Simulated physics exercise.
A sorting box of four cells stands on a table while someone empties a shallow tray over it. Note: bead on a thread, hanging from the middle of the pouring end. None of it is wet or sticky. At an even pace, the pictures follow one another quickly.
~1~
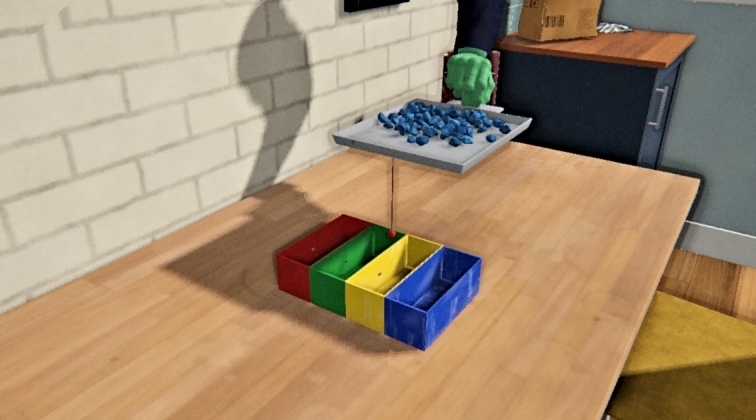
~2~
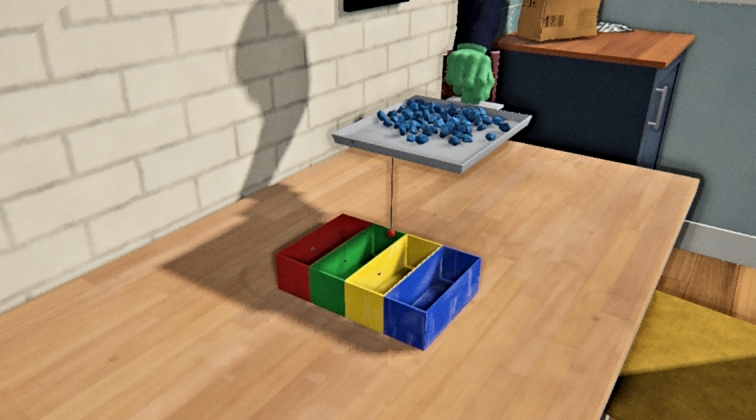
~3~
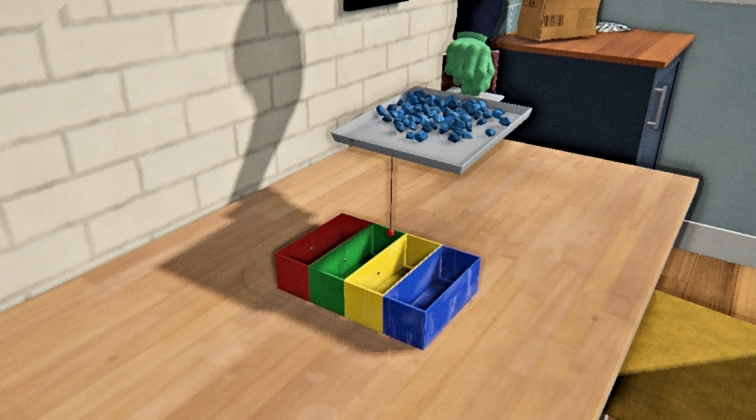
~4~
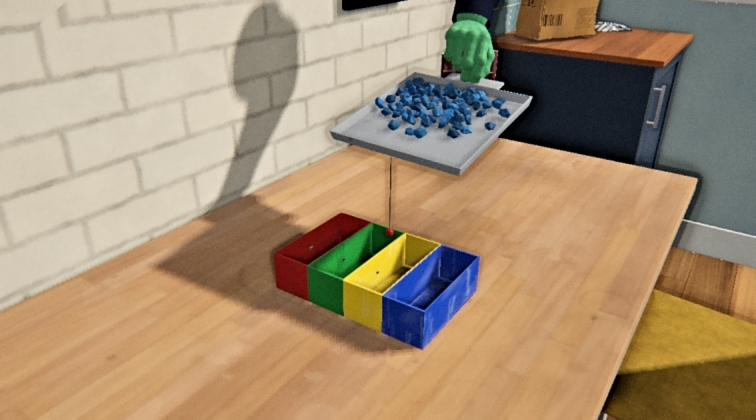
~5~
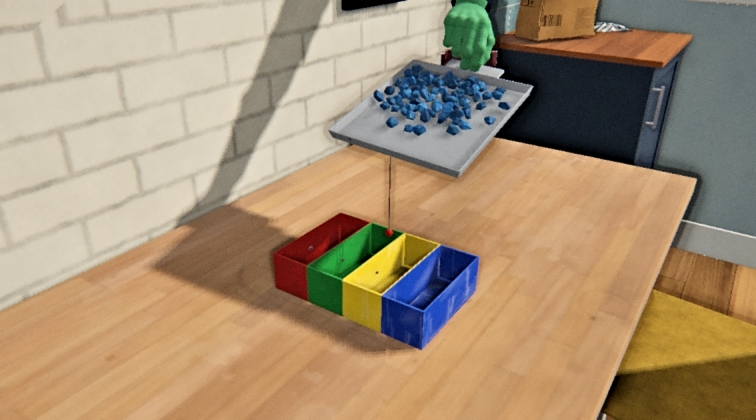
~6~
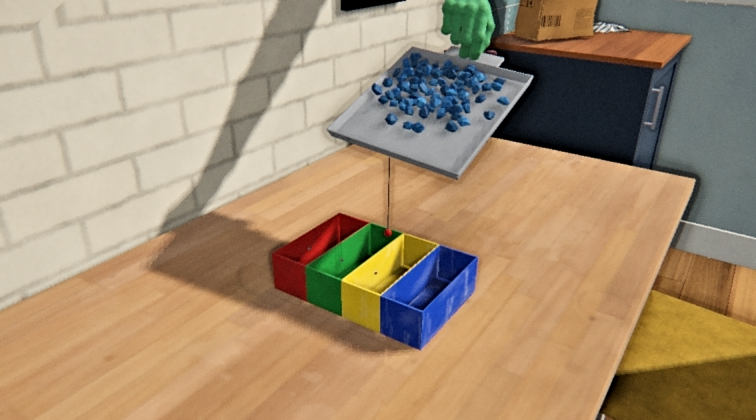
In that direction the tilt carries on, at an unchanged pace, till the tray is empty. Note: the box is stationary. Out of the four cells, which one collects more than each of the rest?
The blue cell collects the most.
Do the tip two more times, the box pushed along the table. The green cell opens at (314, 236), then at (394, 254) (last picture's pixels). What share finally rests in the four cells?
First try: Around 40 percent; second try: Around 90 percent.
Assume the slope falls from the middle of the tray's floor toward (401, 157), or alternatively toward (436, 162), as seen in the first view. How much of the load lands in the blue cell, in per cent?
In order, 20 in a hundred and 60 in a hundred.
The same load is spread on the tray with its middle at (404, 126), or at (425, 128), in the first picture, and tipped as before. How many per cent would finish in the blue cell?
About 40 % and 40 %.
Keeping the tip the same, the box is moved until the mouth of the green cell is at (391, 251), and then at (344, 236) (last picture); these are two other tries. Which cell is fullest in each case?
The yellow cell, then the blue cell.
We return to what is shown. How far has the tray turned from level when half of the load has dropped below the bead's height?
85°.
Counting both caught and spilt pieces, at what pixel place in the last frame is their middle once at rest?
(407, 309).
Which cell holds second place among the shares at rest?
Second place belongs to the yellow one.
Soon, tray tipped steeply; most on the tray; about a quarter falling or outside the box.
A while on, tray tipped past a quarter turn; a stray few on the tray; about a third in the blue cell; about a quarter in the yellow cell; a small part in the green cell; a stray few in the red cell; about a quarter falling or outside the box.
Towards the end, tray tipped past a quarter turn; about half in the blue cell; about a quarter in the yellow cell; a small part in the green cell; a stray few in the red cell; a small part falling or outside the box.
Finally, tray tipped past a quarter turn; about half in the blue cell; about a quarter in the yellow cell; a small part in the green cell; a stray few in the red cell; a small part outside the box.
